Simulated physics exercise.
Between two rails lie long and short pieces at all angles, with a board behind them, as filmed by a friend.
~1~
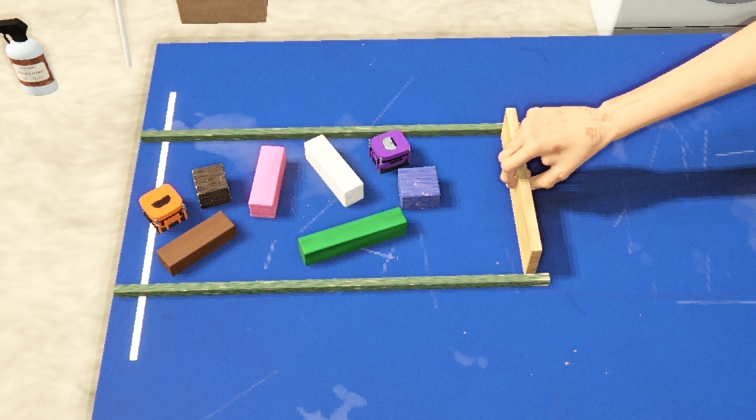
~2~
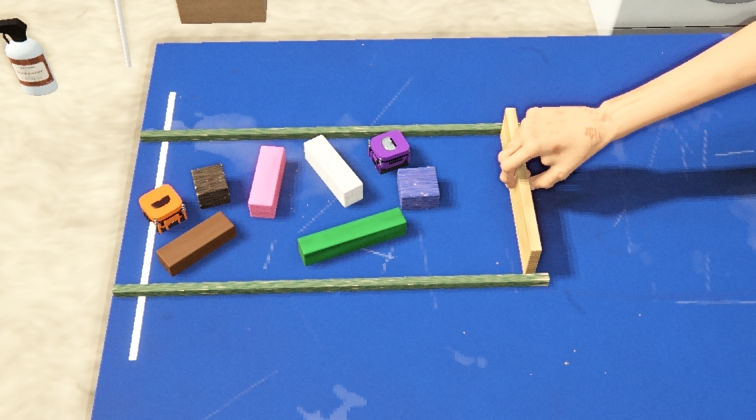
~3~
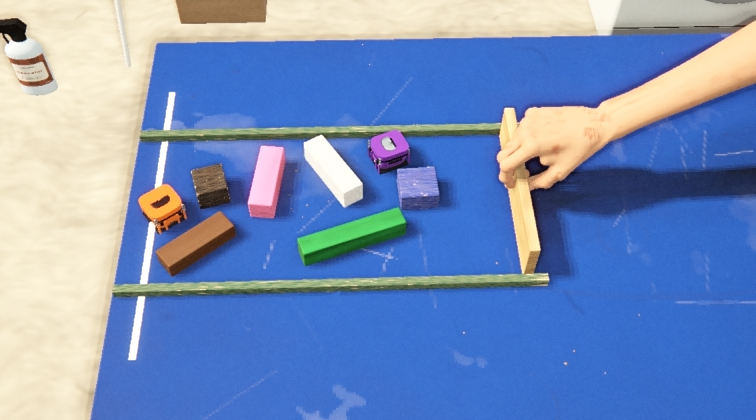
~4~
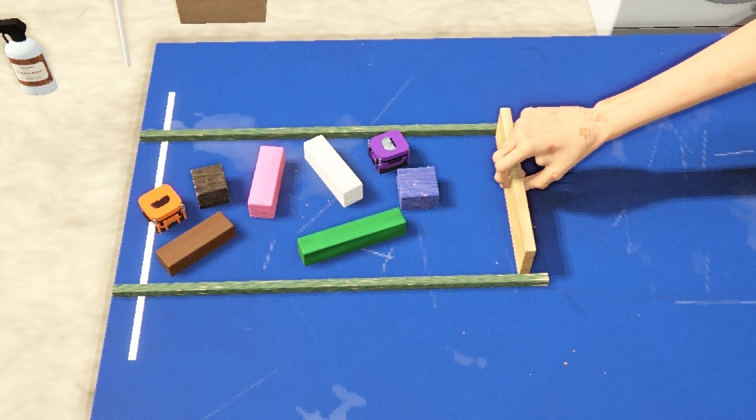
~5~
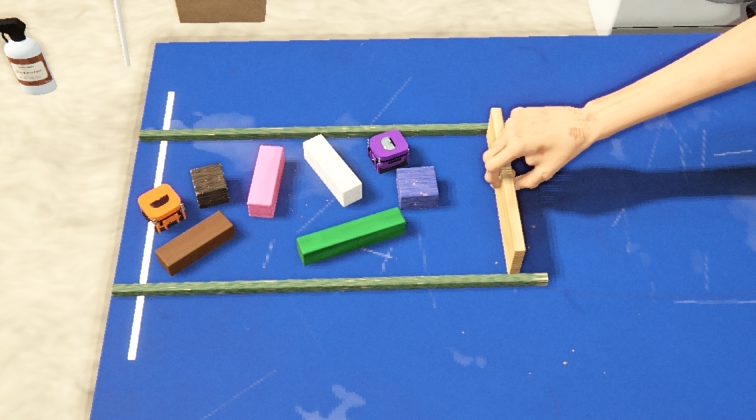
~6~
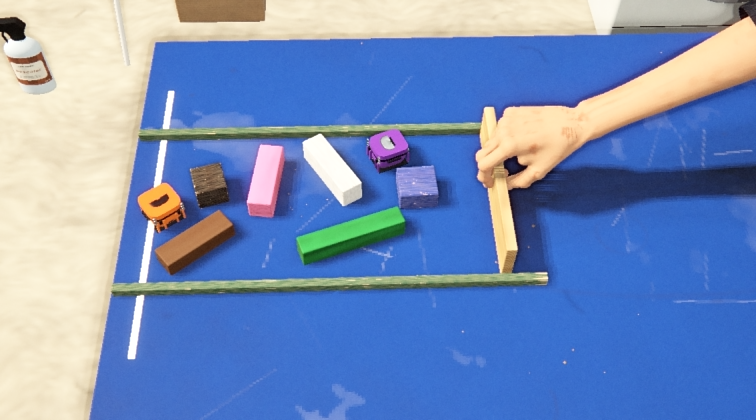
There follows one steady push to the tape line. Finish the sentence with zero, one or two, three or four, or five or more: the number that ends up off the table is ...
The number that ends up off the table is five or more.
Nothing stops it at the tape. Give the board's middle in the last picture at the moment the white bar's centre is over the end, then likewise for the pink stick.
About (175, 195), and (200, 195) for the other.
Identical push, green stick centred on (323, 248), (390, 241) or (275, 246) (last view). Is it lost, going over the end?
In turn: Topples off, topples off, topples off.
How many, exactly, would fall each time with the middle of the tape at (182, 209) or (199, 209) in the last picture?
The counts would come to 3 and 2.
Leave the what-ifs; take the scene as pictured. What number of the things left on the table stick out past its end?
Looks like 2 of them.
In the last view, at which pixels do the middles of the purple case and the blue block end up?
The purple case comes to rest at (143, 152), and the blue block comes to rest at (135, 191).
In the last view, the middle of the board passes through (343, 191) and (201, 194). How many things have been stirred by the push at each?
Counts: 4 and 8.
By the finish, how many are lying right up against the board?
Contact count: 2.
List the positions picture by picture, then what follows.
The first picture shows orange case (163, 209); brown stick (197, 243); black block (212, 186); board (520, 188); tape (155, 211).
The second picture shows brown stick (197, 243); white bar (333, 170).
The third picture shows black block (211, 187); board (518, 188).
The fourth picture shows orange case (163, 209); pink stick (267, 182).
The fifth picture shows brown stick (196, 243); green stick (352, 236).
The sixth picture shows orange case (162, 208); brown stick (196, 242); black block (210, 185); board (497, 188); tape (154, 209).
Early on, none off yet; orange case at rest near (162, 208); brown stick at rest near (196, 242); black block at rest near (210, 185).
A while later, none off yet; orange case at rest near (162, 208); brown stick at rest near (193, 243); black block travelled a little near (196, 185).
Further along, none off yet; orange case leaning well over near (101, 243); brown stick travelled about its own width near (144, 234); black block leaning well over near (105, 202).
Finally, the number that fall off is five or more; lost, green stick, white bar, pink stick, black block, brown stick and orange case.
